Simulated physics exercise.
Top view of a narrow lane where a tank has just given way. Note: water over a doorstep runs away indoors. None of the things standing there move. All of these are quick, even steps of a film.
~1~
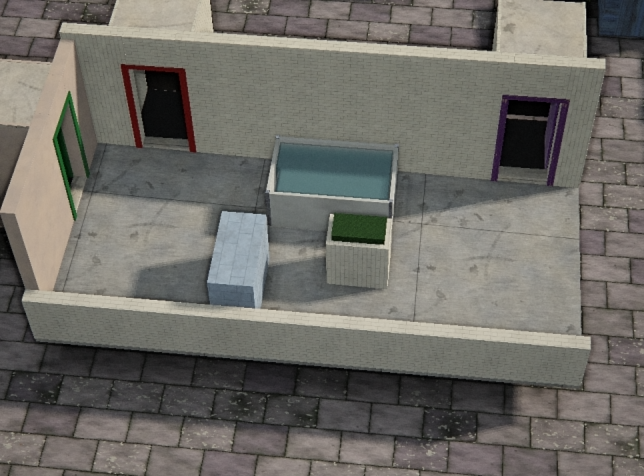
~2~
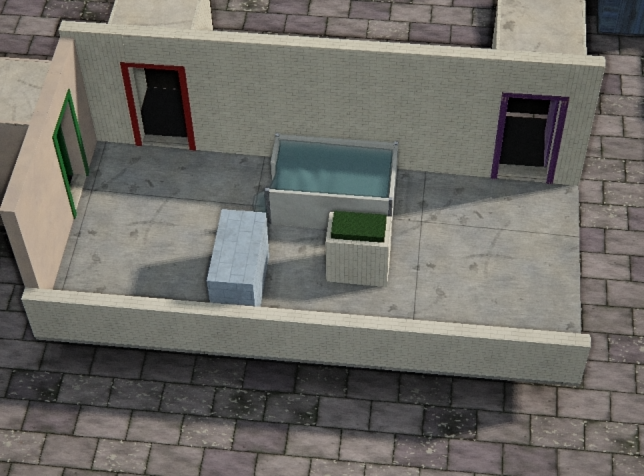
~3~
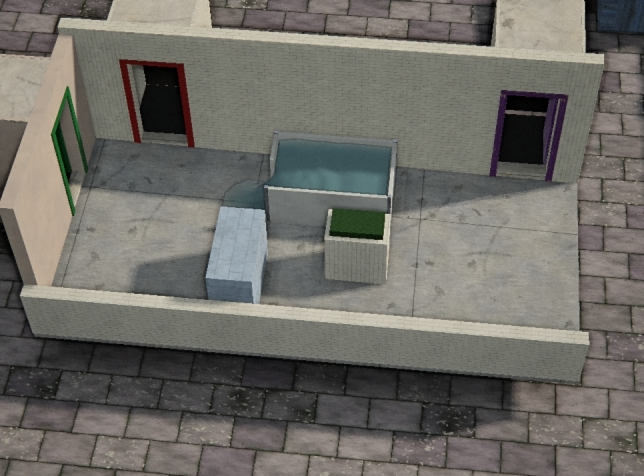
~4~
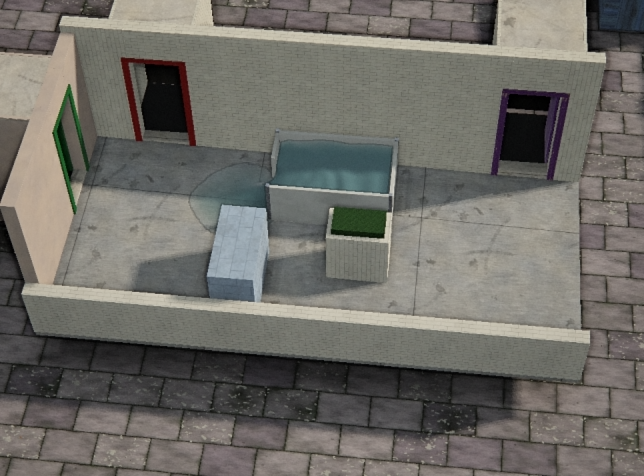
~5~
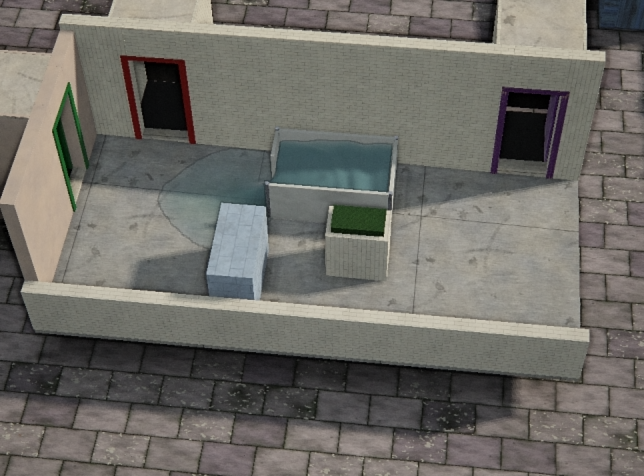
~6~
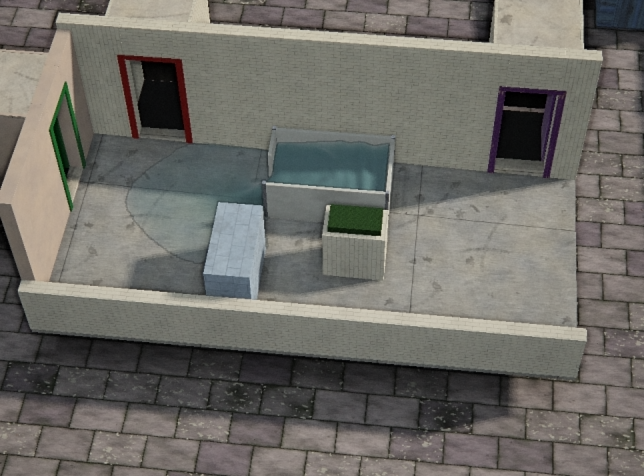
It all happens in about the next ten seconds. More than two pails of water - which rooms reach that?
The green door reaches it; the purple door falls short; the red door reaches it.
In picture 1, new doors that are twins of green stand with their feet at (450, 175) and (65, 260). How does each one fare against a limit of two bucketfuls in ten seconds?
Taken in sequence: Not exceeded, then exceeded.
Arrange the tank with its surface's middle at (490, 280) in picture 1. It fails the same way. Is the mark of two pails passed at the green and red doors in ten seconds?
Checking both, the green door stays safely beneath while the red door stays safely beneath.
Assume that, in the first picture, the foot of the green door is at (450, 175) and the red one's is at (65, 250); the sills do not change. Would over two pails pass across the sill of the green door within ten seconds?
The green door falls short.
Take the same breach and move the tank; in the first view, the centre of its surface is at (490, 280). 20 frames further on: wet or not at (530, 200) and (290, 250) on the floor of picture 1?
Bone-dry, soaked.
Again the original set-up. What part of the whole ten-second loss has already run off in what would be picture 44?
Note - share reached: 70 %.
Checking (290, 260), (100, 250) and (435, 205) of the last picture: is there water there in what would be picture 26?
Point 1: Not wet; point 2: Drenched; point 3: Not wet.
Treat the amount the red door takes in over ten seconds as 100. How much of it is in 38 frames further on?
Roughly 45 percent.
A moment on, water covers 35 % of the floor; the green door under two buckets in, the purple door not reached, the red door under two buckets in.
Next, water covers 40 % of the floor; the green door over two buckets in, the purple door not reached, the red door under two buckets in.
Then, water covers 40 % of the floor; the green door far over two buckets in, the purple door not reached, the red door over two buckets in.
Later, water covers 50 % of the floor; the green door far over two buckets in, the purple door not reached, the red door over two buckets in.
In the end, water covers 75 % of the floor; the green door far over two buckets in, the purple door wet at the sill, nothing in, the red door far over two buckets in.
